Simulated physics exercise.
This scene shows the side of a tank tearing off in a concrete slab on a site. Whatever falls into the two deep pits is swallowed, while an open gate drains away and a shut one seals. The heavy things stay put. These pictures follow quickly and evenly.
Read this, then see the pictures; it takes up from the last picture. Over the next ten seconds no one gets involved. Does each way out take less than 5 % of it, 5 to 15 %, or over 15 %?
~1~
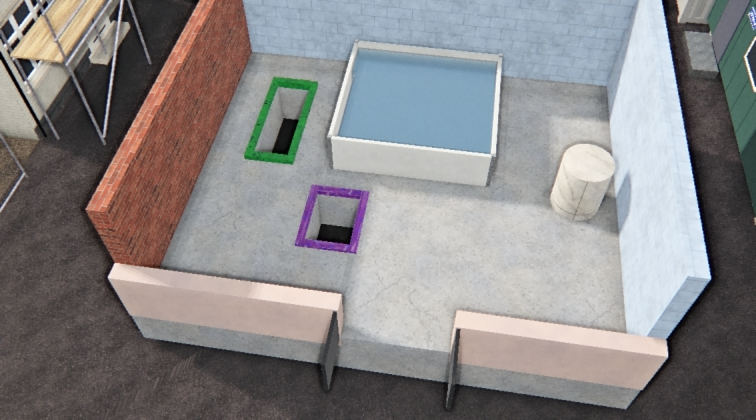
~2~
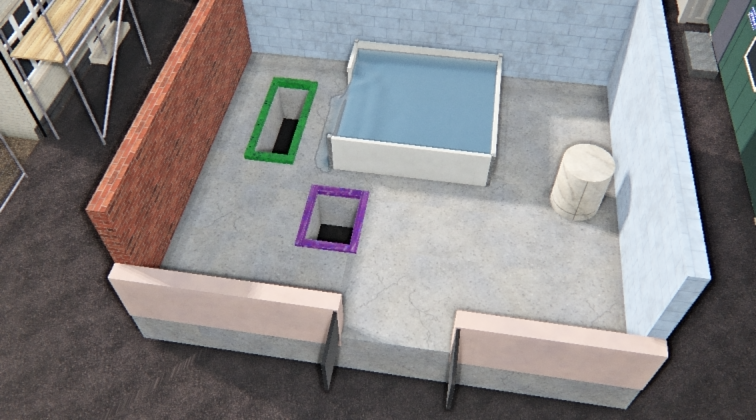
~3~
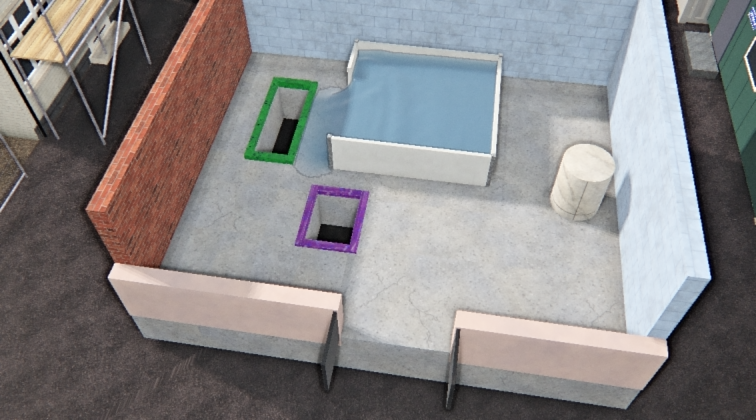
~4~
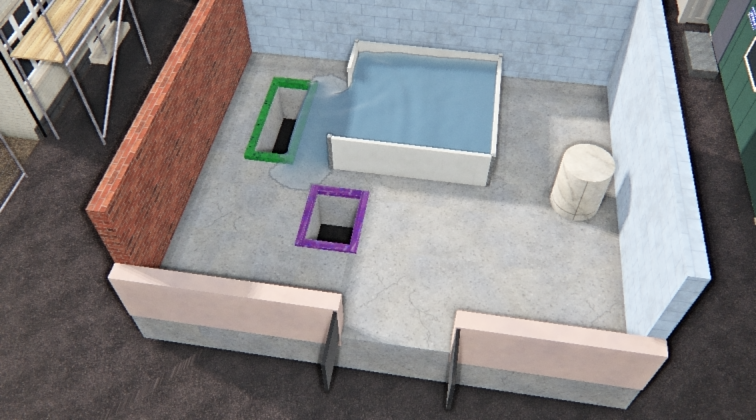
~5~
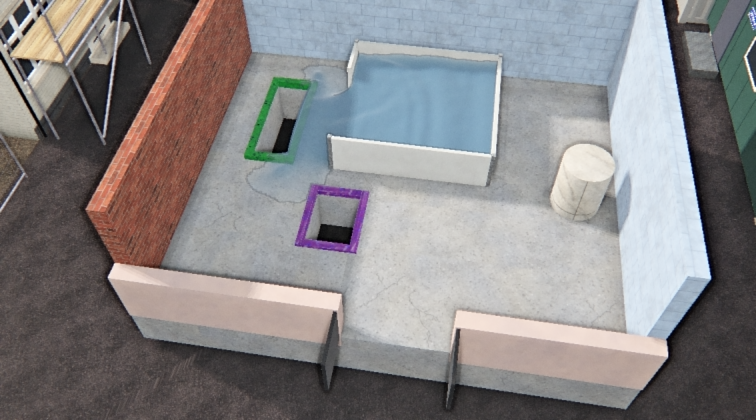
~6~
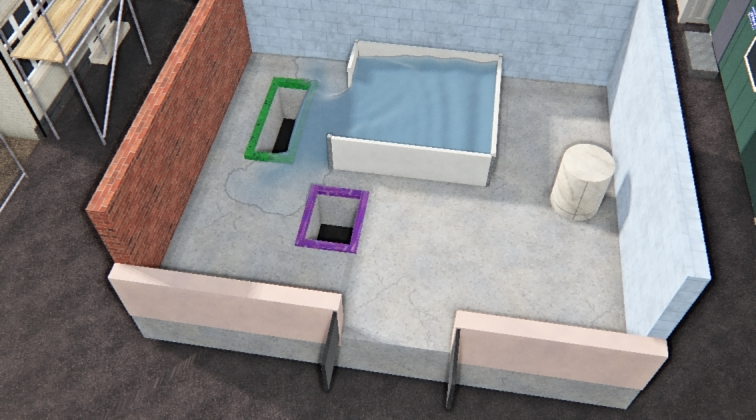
The gate ends up with less than 5 %; the green pit ends up with over 15 %; the purple pit ends up with less than 5 %.
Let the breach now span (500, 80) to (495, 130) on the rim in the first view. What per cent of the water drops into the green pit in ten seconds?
Share to the green pit: 0 in a hundred.
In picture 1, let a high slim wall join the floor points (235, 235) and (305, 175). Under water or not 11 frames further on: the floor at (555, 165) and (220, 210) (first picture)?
Taking them in the order asked, the first is not reached and the second is inundated.
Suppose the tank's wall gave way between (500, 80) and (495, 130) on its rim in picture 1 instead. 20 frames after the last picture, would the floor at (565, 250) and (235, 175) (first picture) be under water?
Submerged, waterless.
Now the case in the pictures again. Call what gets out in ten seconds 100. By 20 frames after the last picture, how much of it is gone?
My reading is about 80 per cent.
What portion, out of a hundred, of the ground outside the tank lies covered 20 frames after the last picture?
Estimated share: Around 35 %.
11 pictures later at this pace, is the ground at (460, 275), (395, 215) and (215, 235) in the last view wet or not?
Taking them in the order given: Spared, then spared, then swamped.
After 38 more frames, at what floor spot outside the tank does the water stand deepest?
Somewhere around pixel (312, 137).
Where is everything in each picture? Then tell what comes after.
The tank at (420, 98) is whole and still, in the first picture.
Water pours out at (343, 120) and has run to (325, 167), in the second picture.
The front is at (305, 171), out from the gap at (343, 123), in the third picture.
Water pours out at (343, 123) and has run to (320, 78), in the fourth picture.
Water pours out at (343, 124) and has run to (256, 185), in the fifth picture.
The front is at (235, 191), out from the gap at (343, 124), in the sixth picture.
A moment on, water covers 20 % of the floor; the gate 0 %, the green pit 15 %, the purple pit 0 %.
Next, water covers 30 % of the floor; the gate 0 %, the green pit 27 %, the purple pit 0 %.
Then, water covers 35 % of the floor; the gate 0 %, the green pit 38 %, the purple pit 0 %.
Later, water covers 65 % of the floor; the gate 0 %, the green pit 45 %, the purple pit 0 %.
In the end, water covers 90 % of the floor; the gate 1 %, the green pit 47 %, the purple pit 0 %.
